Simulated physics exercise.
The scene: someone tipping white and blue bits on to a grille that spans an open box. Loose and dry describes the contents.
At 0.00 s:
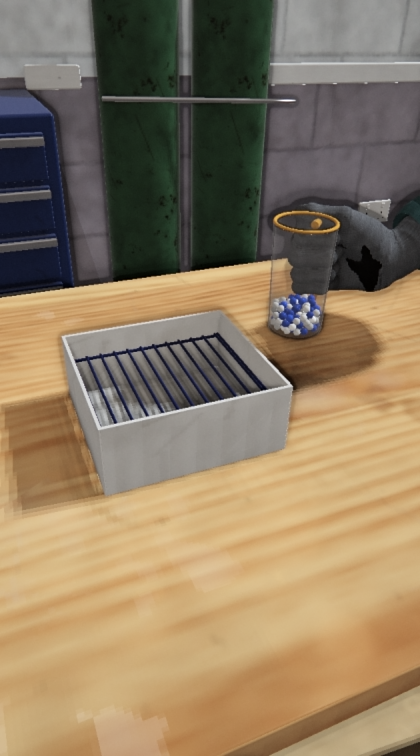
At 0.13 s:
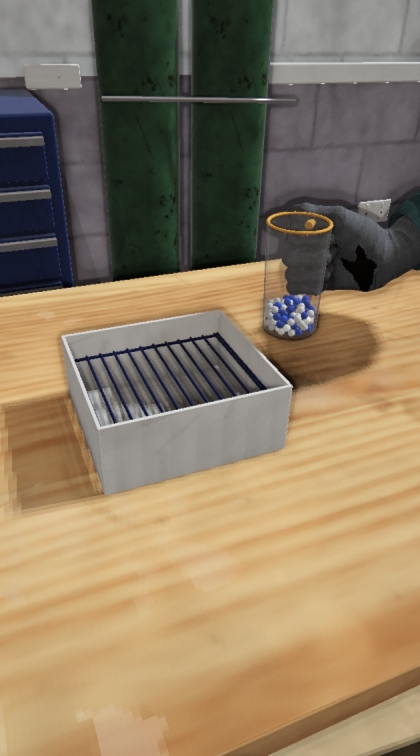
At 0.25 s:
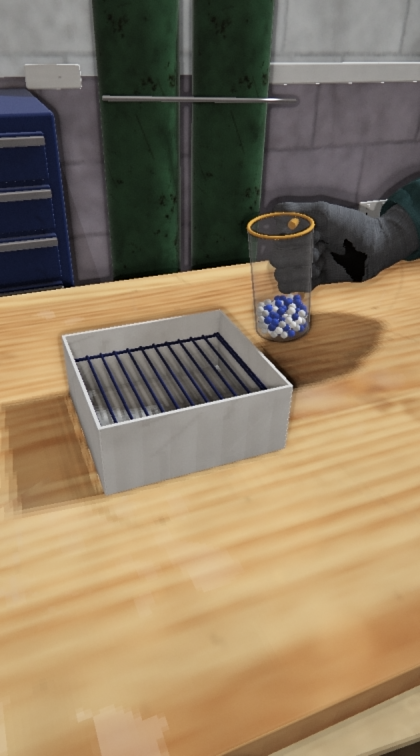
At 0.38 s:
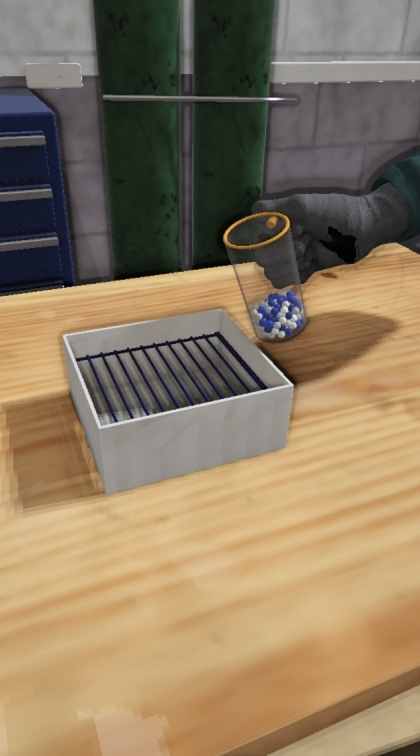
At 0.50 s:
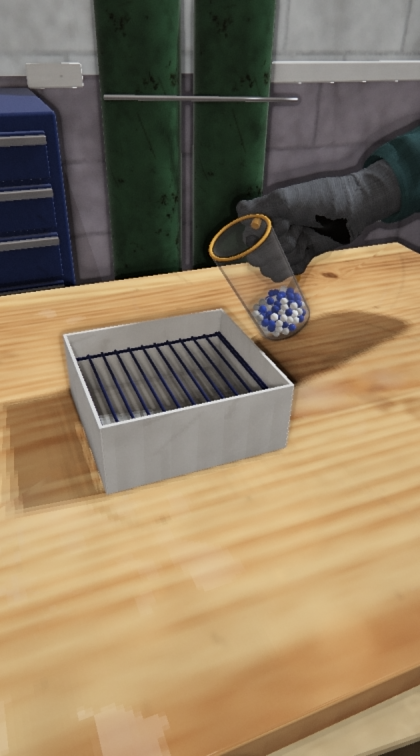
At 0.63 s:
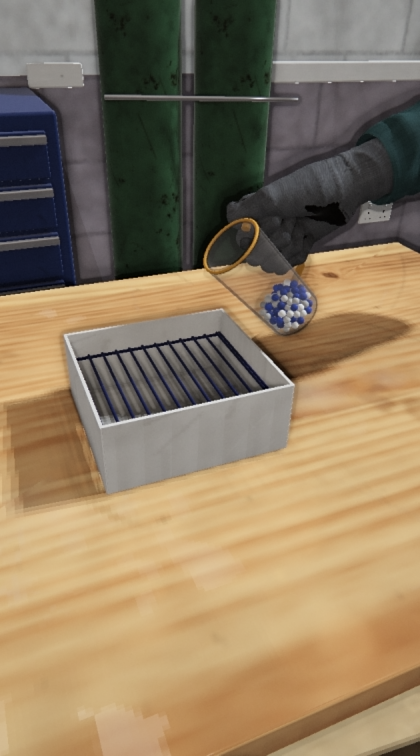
Gloved hand tilting a clear cup of blue and white balls leftward beside an open white box with a dark grille.
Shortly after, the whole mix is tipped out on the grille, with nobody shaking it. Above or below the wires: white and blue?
The white pieces make it through; the blue pieces make it through.
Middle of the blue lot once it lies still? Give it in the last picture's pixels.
Its middle ends up around (174, 410) in the last picture.
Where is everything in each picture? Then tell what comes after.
In the first picture, cup at (300, 277), upright; rack at (105, 397), 14 wires across; white wooden balls at (290, 316), narrower than the gaps; blue wooden balls at (297, 308), narrower than the gaps.
In the second picture, cup at (294, 278), upright; blue ones at (292, 308).
In the third picture, cup at (281, 279), tipped 7°; white ones at (277, 318).
In the fourth picture, cup at (269, 281), tipped 19°; blue ones at (280, 315).
In the fifth picture, cup at (263, 282), tipped 31°; white ones at (276, 313).
In the sixth picture, cup at (264, 282), tipped 43°; rack at (106, 396); white ones at (284, 308); blue ones at (289, 305).
Around 0.84 s, white ones, all in the cup; blue ones, all in the cup.
Around 1.11 s, white ones, all in the cup; blue ones, all in the cup.
Around 1.39 s, white ones, nearly all in the cup, a small part on or over the wires; blue ones, most in the cup, a small part on or over the wires.
Finally (2.8 s), white ones, all under the rack; blue ones, all under the rack.
